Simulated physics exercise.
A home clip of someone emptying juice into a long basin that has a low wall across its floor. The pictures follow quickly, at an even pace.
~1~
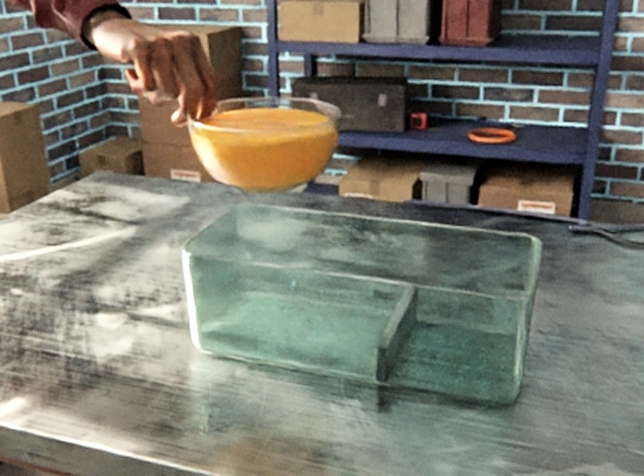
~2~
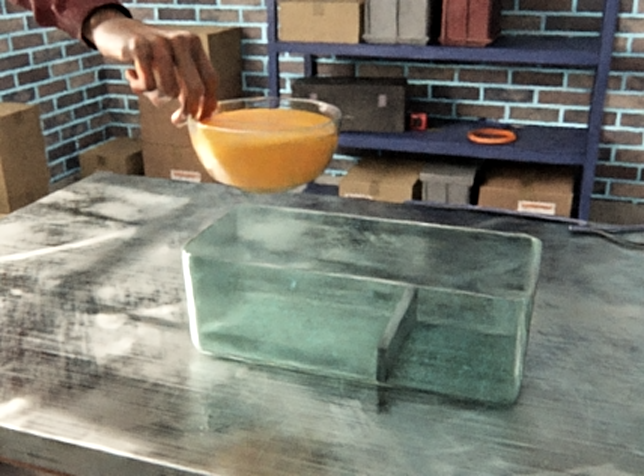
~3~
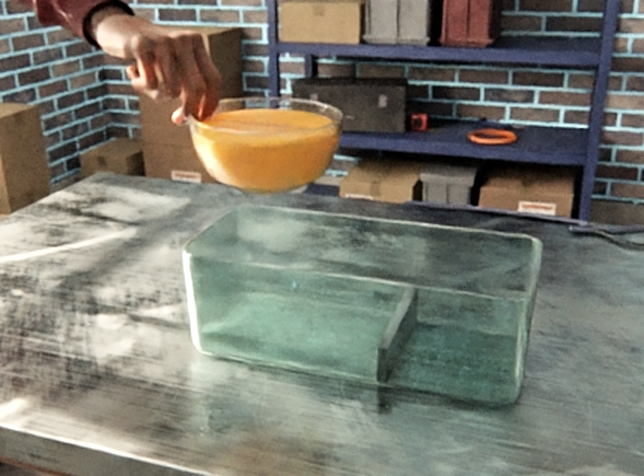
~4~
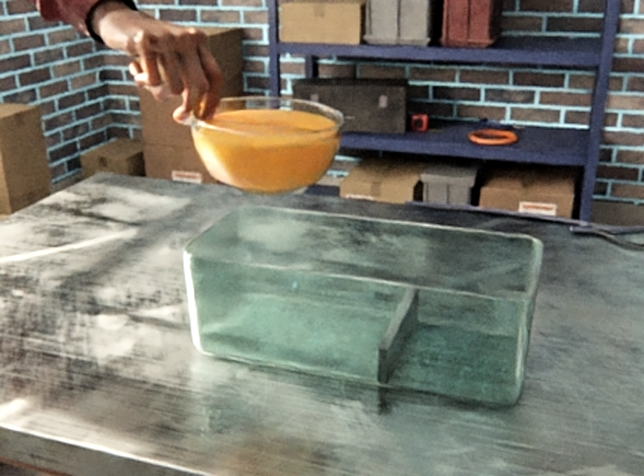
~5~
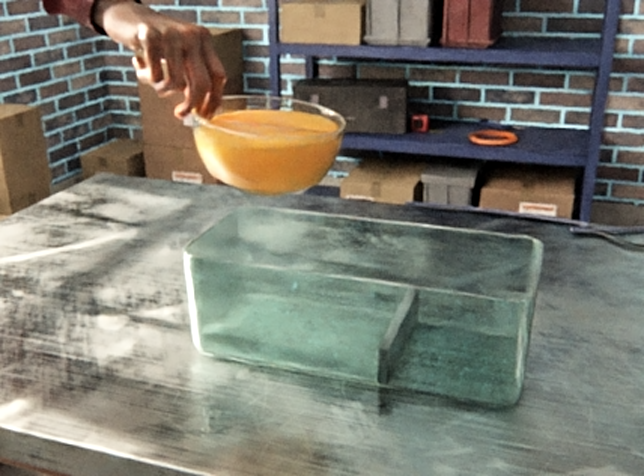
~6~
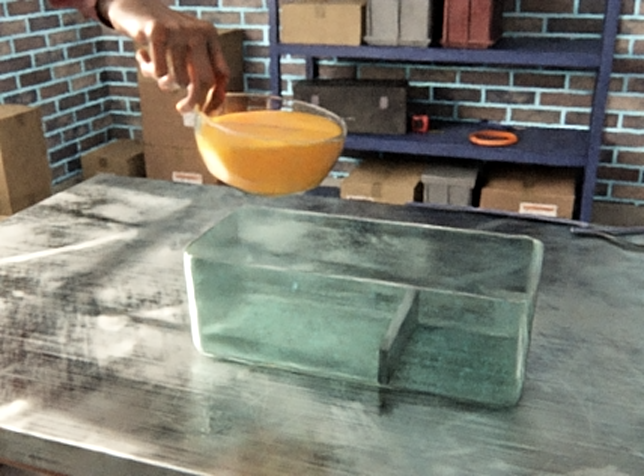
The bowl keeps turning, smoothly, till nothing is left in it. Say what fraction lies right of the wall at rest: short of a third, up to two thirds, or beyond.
It comes to between a third and two thirds.
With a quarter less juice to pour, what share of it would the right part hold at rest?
It comes to 20 per cent or so.
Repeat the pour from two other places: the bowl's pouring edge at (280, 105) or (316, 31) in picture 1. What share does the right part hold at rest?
In turn 10 and 45 in a hundred.
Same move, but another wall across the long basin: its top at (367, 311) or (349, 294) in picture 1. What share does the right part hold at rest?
Near 70 % and 85 %.
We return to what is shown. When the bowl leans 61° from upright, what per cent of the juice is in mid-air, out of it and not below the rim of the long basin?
Near 30 %.
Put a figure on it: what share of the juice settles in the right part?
Near 40 %.
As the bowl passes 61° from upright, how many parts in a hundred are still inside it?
Roughly 50 in a hundred.
A moment on, the bowl is tipped part way and 48 per cent is still to pour, 12 is left of the wall and 13 right of it.
Next, the bowl is tipped on its side and 4 per cent is still to pour, 51 is left of the wall and 41 right of it.
Then the bowl is tipped right over and 0 per cent is still to pour, 59 is left of the wall and 41 right of it.
Later the bowl is tipped right over and 0 per cent is still to pour, 58 is left of the wall and 41 right of it.
Finally, 58 per cent lies left of the wall, 41 right of it and 0 outside.
